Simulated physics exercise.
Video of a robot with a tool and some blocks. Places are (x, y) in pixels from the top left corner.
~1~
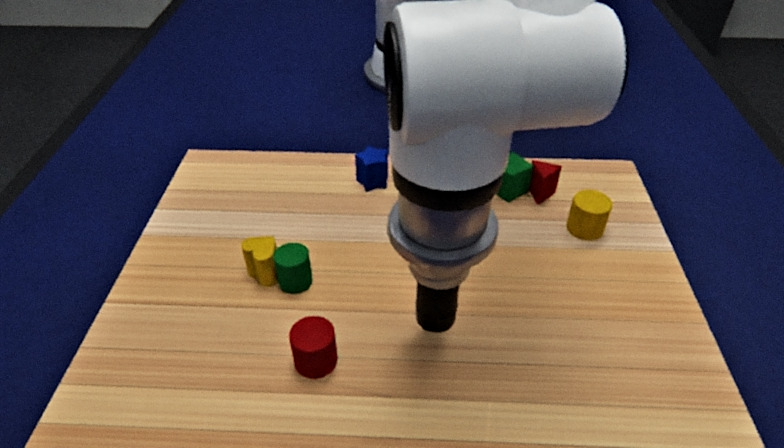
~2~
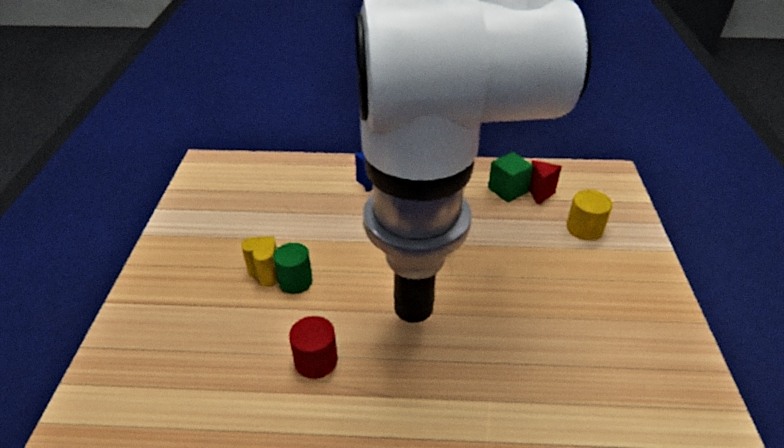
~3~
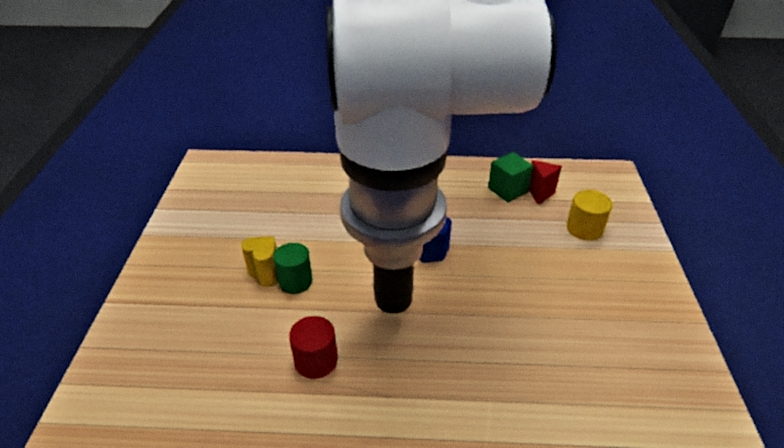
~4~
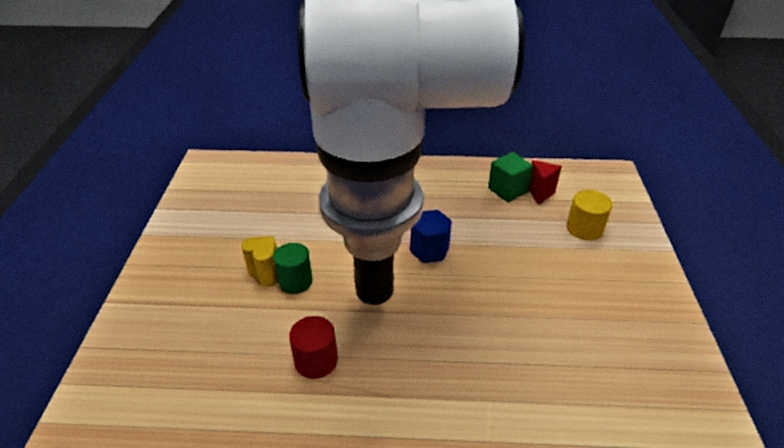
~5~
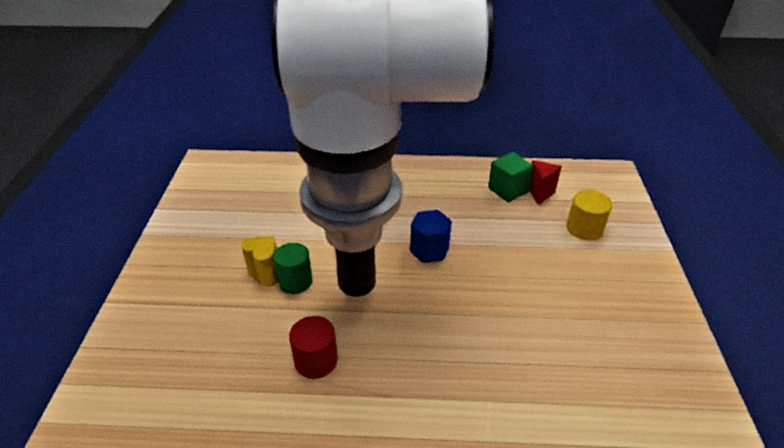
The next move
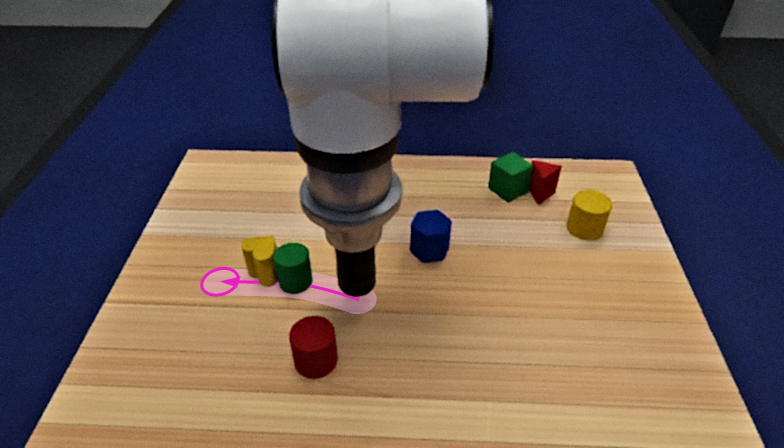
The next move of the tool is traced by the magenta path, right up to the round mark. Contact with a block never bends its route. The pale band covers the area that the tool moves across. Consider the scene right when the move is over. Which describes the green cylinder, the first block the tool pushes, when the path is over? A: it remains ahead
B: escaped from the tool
My pick is A.
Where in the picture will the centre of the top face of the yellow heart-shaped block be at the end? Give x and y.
My prediction: (184, 220).
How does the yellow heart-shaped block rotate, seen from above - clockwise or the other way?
That block twists clockwise.
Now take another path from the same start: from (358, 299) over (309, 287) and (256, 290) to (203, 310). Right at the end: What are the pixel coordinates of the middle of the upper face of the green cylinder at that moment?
Top centre: (196, 253).
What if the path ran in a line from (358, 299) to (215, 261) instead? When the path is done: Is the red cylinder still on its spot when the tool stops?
I expect so.
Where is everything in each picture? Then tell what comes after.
The first picture shows tool's lower end at (435, 318); yellow heart-shaped block at (260, 246); green cylinder at (291, 254); red cylinder at (312, 333).
The second picture shows tool at (414, 308); blocks still.
The third picture shows tool at (393, 300); blocks still.
The fourth picture shows tool at (375, 291); blocks still.
The fifth picture shows tool at (357, 284); yellow heart-shaped block at (260, 246); green cylinder at (291, 254); red cylinder at (312, 333).
Drawn move, from (358, 299) via (291, 284), ending at (220, 281).
What follows on the original path. One third of the way, tool at (310, 271); yellow heart-shaped block at (248, 244), turned 20° clockwise; green cylinder at (275, 252).
Two thirds of the way, tool at (263, 267); yellow heart-shaped block at (208, 234), turned 45° clockwise; green cylinder at (229, 247).
At the end, tool at (215, 266); yellow heart-shaped block at (184, 220), turned 75° clockwise; green cylinder at (188, 239); red cylinder still.
